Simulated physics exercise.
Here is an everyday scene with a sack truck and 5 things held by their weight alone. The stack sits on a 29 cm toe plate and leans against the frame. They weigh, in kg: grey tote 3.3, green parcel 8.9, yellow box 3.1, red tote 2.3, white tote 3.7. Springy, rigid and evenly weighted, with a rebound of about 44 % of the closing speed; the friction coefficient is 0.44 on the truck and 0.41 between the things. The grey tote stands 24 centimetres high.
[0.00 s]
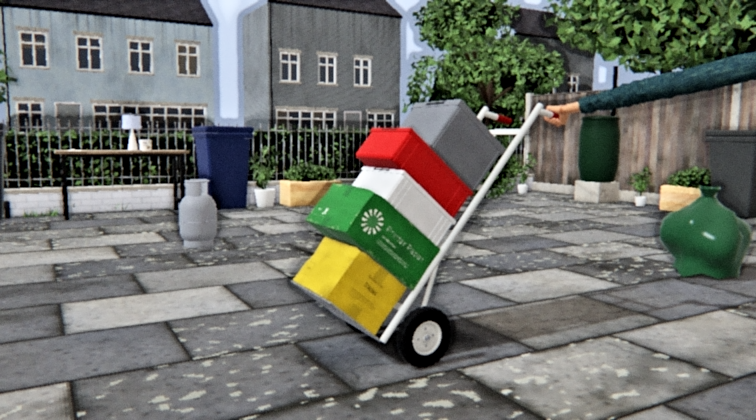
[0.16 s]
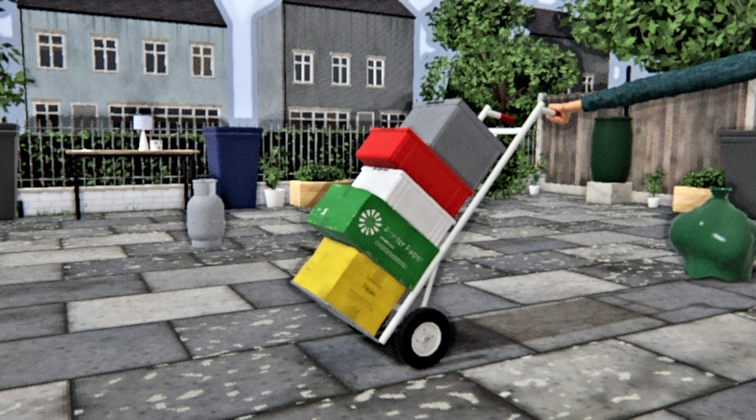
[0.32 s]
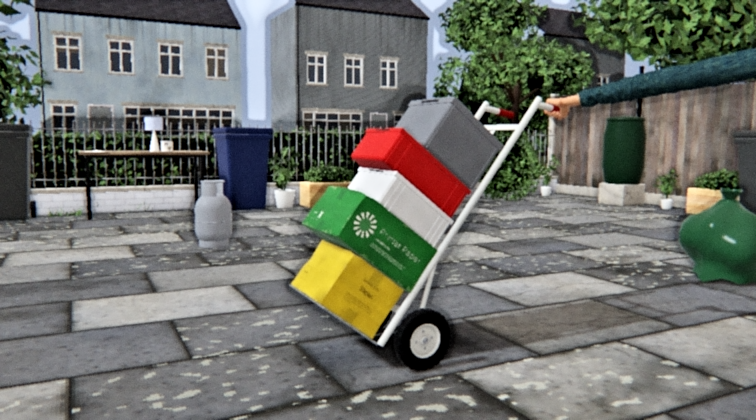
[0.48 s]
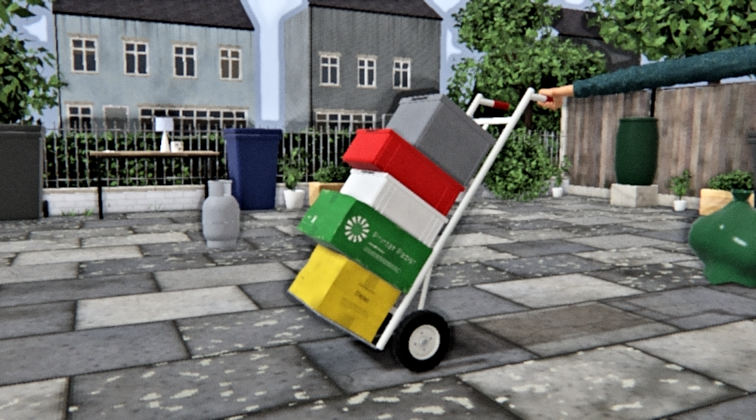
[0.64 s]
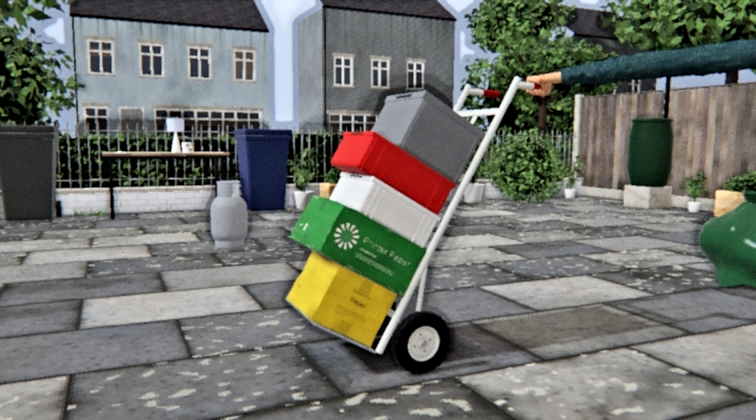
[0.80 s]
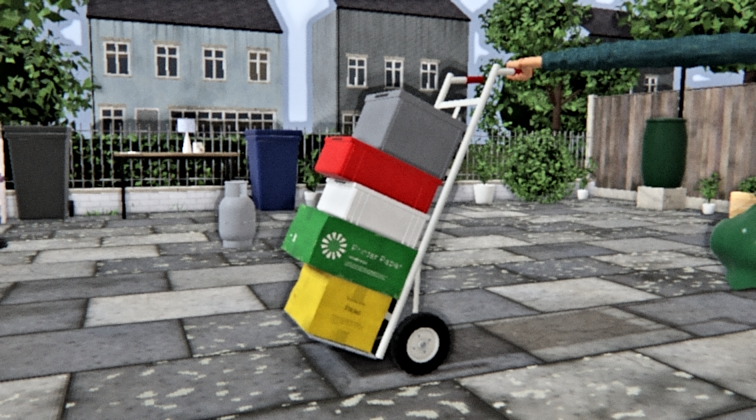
A hand truck stacked with five colourful boxes tilting gradually more upright on a paved yard as an outstretched arm grips its handle.
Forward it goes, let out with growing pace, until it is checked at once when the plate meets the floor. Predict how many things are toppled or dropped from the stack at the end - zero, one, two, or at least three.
My prediction: Zero.
After 1.20 s, truck 2° back.
After 1.40 s, truck upright; grey tote tipped 4° from how it sat near (308, 148); green parcel tipped 4° from how it sat near (314, 279); red tote tipped 4° from how it sat.
After 1.80 s, truck upright; grey tote slid 4 cm near (321, 149).
At rest (2.5 s), all 5 in place, give or take 10 cm. Seen from the same camera at the end, grey tote near (330, 149), green parcel near (318, 280).
